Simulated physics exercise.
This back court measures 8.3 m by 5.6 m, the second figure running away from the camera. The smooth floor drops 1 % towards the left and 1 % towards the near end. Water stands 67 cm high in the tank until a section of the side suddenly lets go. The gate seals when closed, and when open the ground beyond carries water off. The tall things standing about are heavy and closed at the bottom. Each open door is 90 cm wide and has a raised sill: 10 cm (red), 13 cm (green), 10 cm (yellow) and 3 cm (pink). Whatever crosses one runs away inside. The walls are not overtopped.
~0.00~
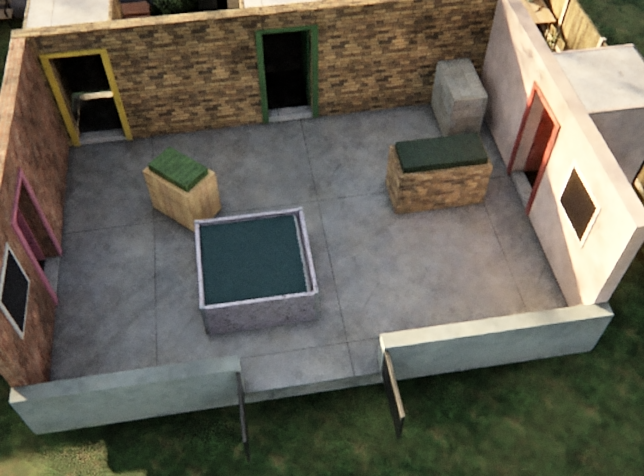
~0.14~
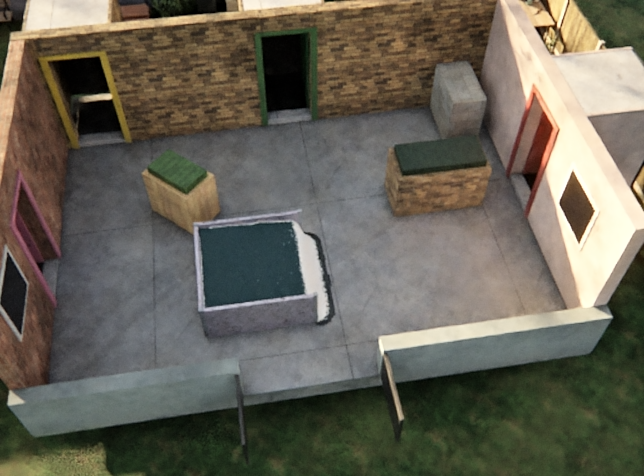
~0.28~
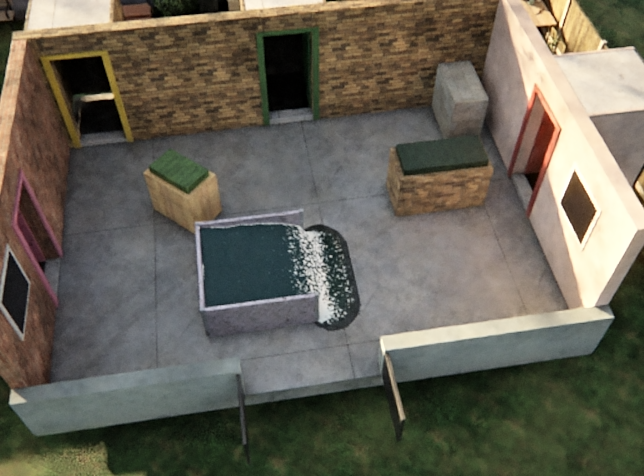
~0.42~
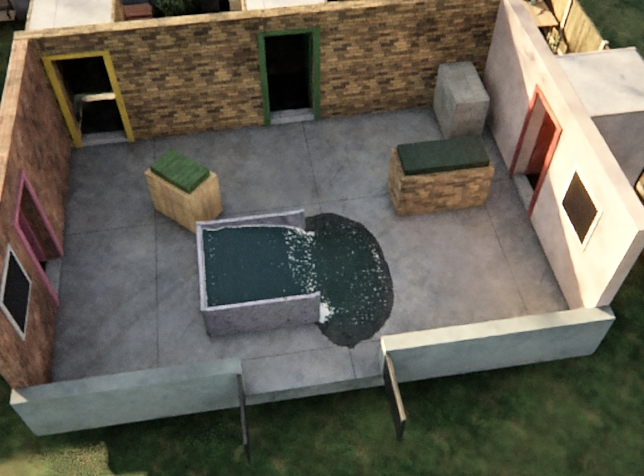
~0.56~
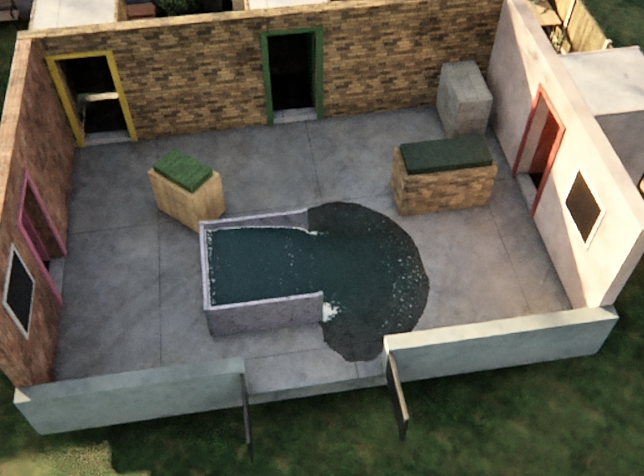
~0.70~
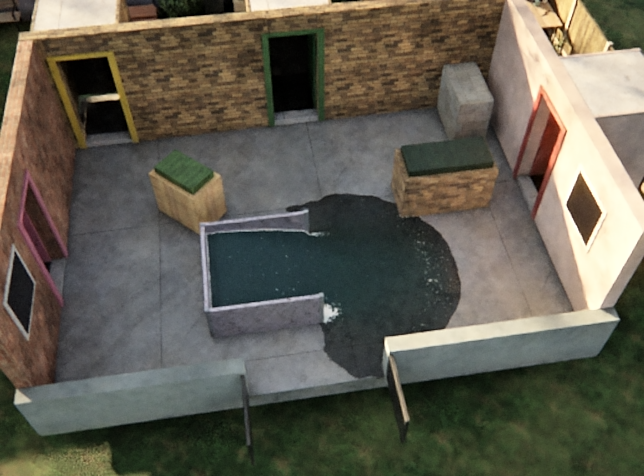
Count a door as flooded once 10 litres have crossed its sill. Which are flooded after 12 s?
Within that time: At the red door it goes over the limit; at the green door it does not reach the limit; at the yellow door it stays under the limit; at the pink door it does not reach the limit.
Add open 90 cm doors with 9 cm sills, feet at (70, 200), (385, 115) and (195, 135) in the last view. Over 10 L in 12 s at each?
In turn: Below, below, below.
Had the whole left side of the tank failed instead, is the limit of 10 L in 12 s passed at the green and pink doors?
Then: Green not over, pink above.
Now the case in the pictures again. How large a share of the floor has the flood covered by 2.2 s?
Some 35 per cent of it.
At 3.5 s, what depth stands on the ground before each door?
Depths in cm: Red 14, green 4, yellow 0, pink 0.
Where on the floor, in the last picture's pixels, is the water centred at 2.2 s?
At about (401, 269).
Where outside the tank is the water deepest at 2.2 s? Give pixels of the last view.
Near (555, 326).
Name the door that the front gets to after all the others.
The pink one.
After 1.4 s water covers 30 % of the floor and is deepest (24 cm) near (323, 292); red door not reached, green door not reached, yellow door not reached, pink door not reached.
After 2.2 s water covers 35 % of the floor and is deepest (40 cm) near (555, 326); red door 18 cm at the sill, 21 L in, green door not reached, yellow door not reached, pink door not reached.
After 3.5 s water covers 45 % of the floor and is deepest (22 cm) near (494, 346); red door 14 cm at the sill, 63 L in, green door 4 cm at the sill, 0 L in, yellow door not reached, pink door not reached.
After 7.0 s water covers 65 % of the floor and is deepest (10 cm) near (328, 319); red door 5 cm at the sill, 75 L in, green door 3 cm at the sill, 0 L in, yellow door not reached, pink door not reached.
After 12.0 s water covers 75 % of the floor and is deepest (9 cm) near (394, 360); red door 2 cm at the sill, 75 L in, green door 2 cm at the sill, 0 L in, yellow door 5 cm at the sill, 0 L in, pink door 4 cm at the sill, 0 L in.
